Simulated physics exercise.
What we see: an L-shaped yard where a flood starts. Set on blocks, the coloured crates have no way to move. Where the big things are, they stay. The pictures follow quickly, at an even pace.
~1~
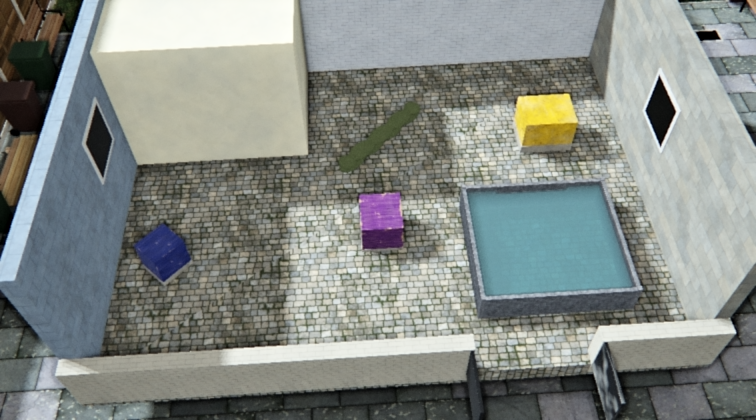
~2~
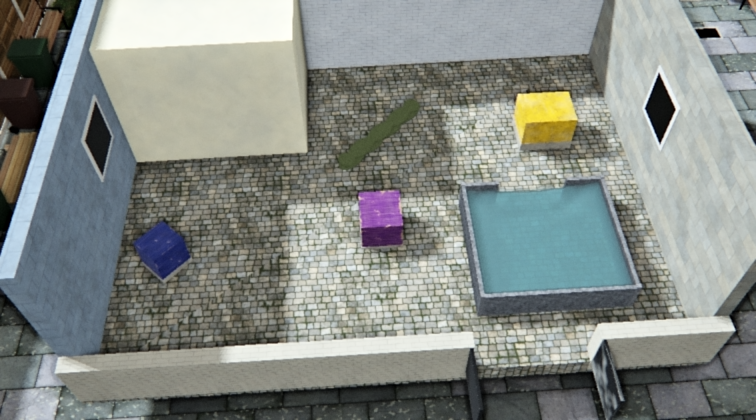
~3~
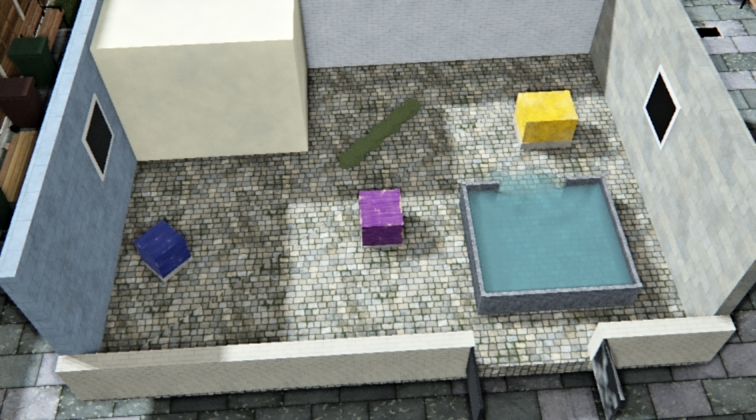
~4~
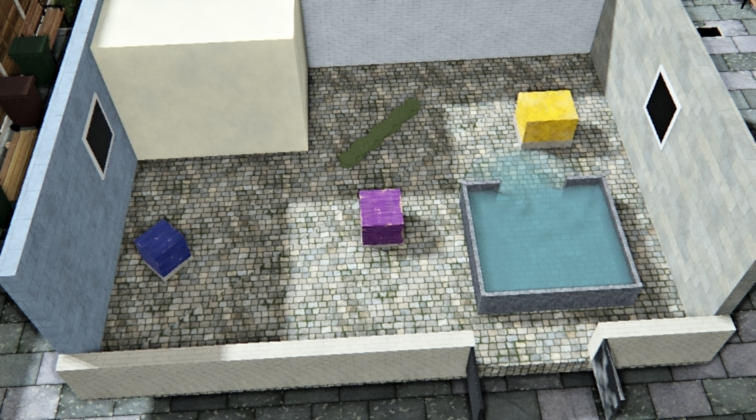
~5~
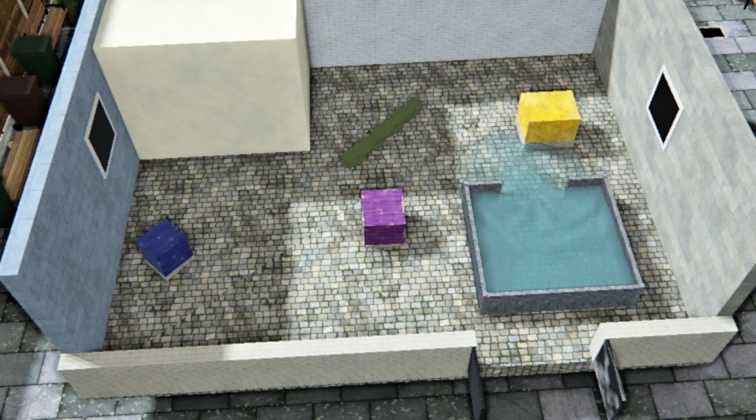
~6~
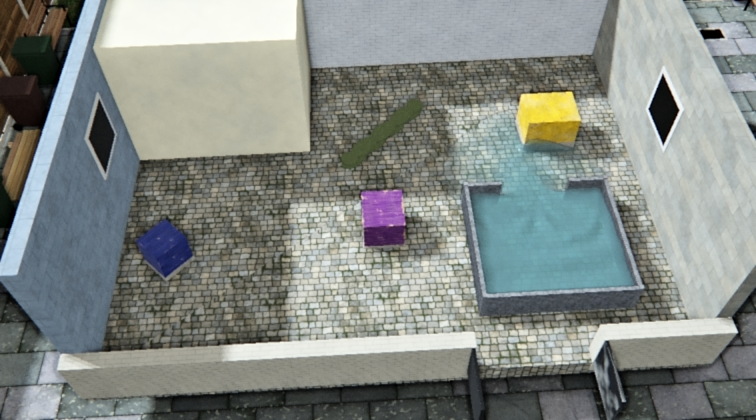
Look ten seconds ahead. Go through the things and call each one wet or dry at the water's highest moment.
Called one by one: The purple crate is wet; the blue crate is dry; the yellow crate is wet.
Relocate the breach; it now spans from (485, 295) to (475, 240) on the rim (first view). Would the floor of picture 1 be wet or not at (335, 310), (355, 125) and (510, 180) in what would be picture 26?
One by one, they turn out drenched, not soaked and not soaked.
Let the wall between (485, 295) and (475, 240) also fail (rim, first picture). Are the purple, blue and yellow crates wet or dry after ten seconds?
My reading: Purple ends up wet, blue takes water, yellow is safe.
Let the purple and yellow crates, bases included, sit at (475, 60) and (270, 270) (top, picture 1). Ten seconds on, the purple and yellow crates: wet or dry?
Purple: Is overtopped. Yellow: Is missed.
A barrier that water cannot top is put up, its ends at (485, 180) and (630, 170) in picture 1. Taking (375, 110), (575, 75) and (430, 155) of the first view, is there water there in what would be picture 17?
Taking the three spots in order: Spared, spared, soaked.
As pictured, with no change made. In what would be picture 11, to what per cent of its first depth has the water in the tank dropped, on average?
Somewhere around 76 %, give or take.
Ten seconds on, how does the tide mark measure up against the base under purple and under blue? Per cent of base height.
Close to 170 per cent, and close to 40 per cent, in that order.
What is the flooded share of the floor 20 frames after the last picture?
Around 35 percent of it.
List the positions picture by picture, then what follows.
In the first picture, still water in the tank at (546, 238).
In the second picture, water pours out on the tank's far side and has run to a hidden place.
In the third picture, water pours out on the tank's far side and has run to (491, 176).
In the fourth picture, water pours out on the tank's far side and has run to (499, 153).
In the fifth picture, water pours out on the tank's far side and has run to (500, 134).
In the sixth picture, water pours out on the tank's far side and has run to (496, 117).
A moment on, water covers 15 % of the floor; the purple crate not reached, the blue crate not reached, the yellow crate water round its plinth.
Next, water covers 25 % of the floor; the purple crate not reached, the blue crate not reached, the yellow crate water round its plinth.
Then, water covers 35 % of the floor; the purple crate not reached, the blue crate not reached, the yellow crate water round its plinth.
Later, water covers 55 % of the floor; the purple crate water round its plinth, the blue crate not reached, the yellow crate water round its plinth.
In the end, water covers 85 % of the floor; the purple crate was topped, the blue crate stayed above the water, the yellow crate was topped.
